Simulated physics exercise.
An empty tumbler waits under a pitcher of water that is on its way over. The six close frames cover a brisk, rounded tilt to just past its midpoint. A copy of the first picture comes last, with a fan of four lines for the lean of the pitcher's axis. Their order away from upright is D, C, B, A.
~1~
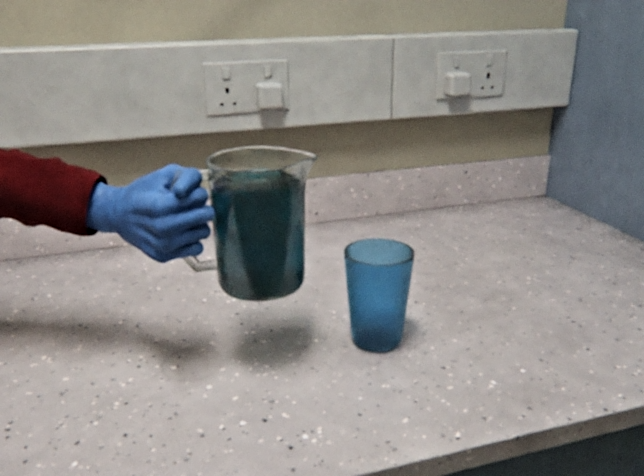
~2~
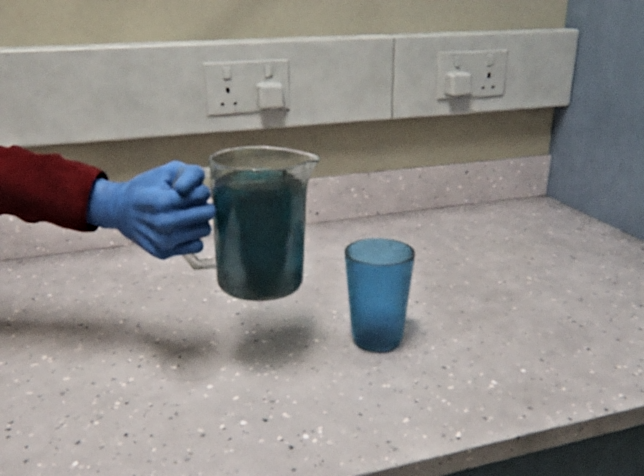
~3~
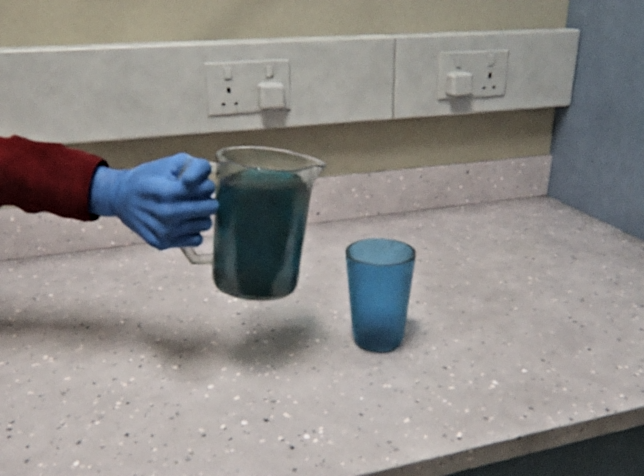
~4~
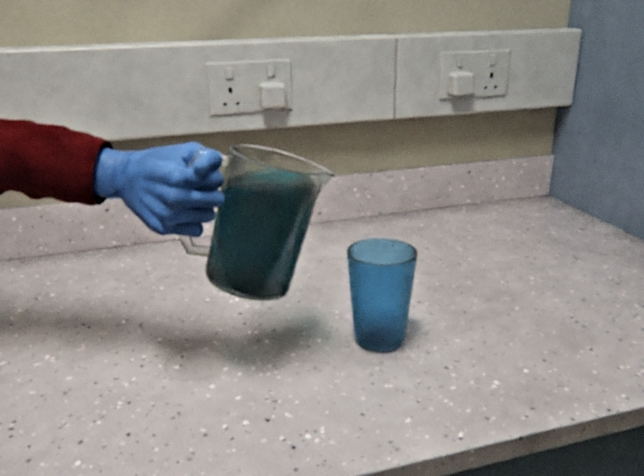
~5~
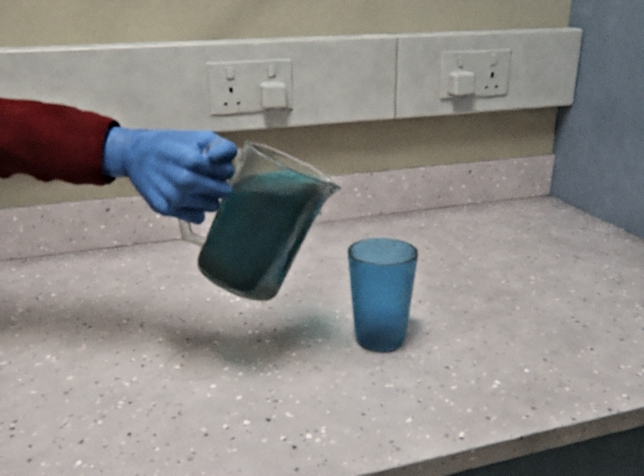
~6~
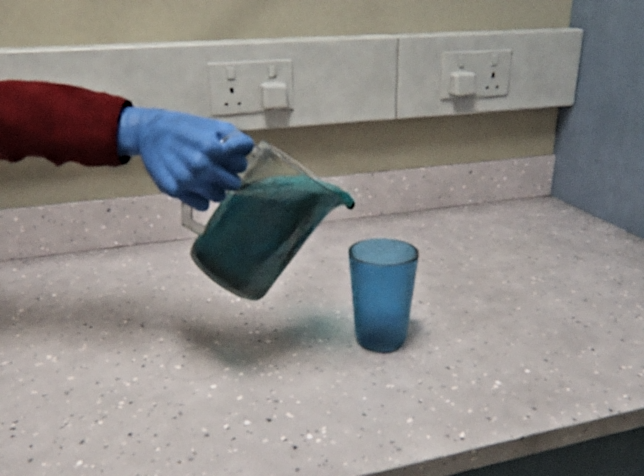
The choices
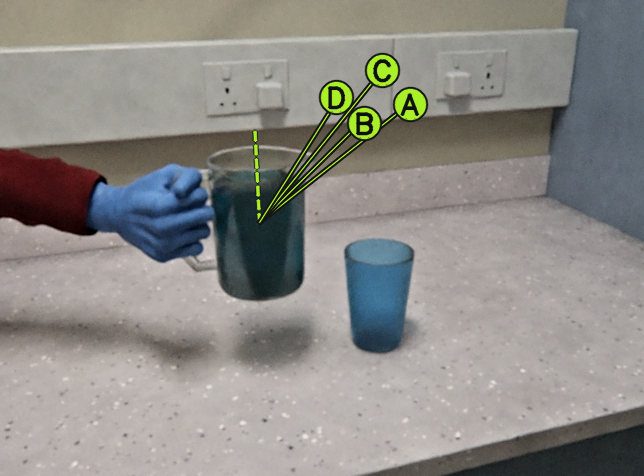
A blue-gloved hand tilting a glass pitcher of dark teal liquid rightward beside a blue tumbler, liquid just emerging over the lip.
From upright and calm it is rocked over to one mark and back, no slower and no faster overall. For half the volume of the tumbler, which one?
Use line A.
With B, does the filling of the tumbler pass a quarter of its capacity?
Yes.
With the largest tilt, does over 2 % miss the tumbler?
No, it does not.
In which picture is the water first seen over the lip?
In picture 6.
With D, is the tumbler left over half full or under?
Under.
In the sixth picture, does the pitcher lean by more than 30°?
Yes, it does.
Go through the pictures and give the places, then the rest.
Upright, lip at (314, 156); rim of the tumbler round (379, 251); nothing has left yet.
Tipped about 2°, lip at (317, 157); nothing has left yet.
Tipped about 8°, lip at (324, 163); nothing has left yet.
Tipped about 16°, lip at (332, 173); nothing has left yet.
Tipped about 27°, lip at (339, 186); nothing has left yet.
Tipped about 39°, lip at (344, 201); water is over the lip, down to (348, 205).
On the marked copy, A at (396, 114); B at (350, 132); C at (371, 83); D at (328, 113).
If A is chosen, the tumbler ends with about 48 % of what it can hold.
If B is chosen, the tumbler ends with about 34 % of what it can hold.
If C is chosen, the tumbler ends with about 22 % of what it can hold.
If D is chosen, the tumbler ends with about 13 % of what it can hold.
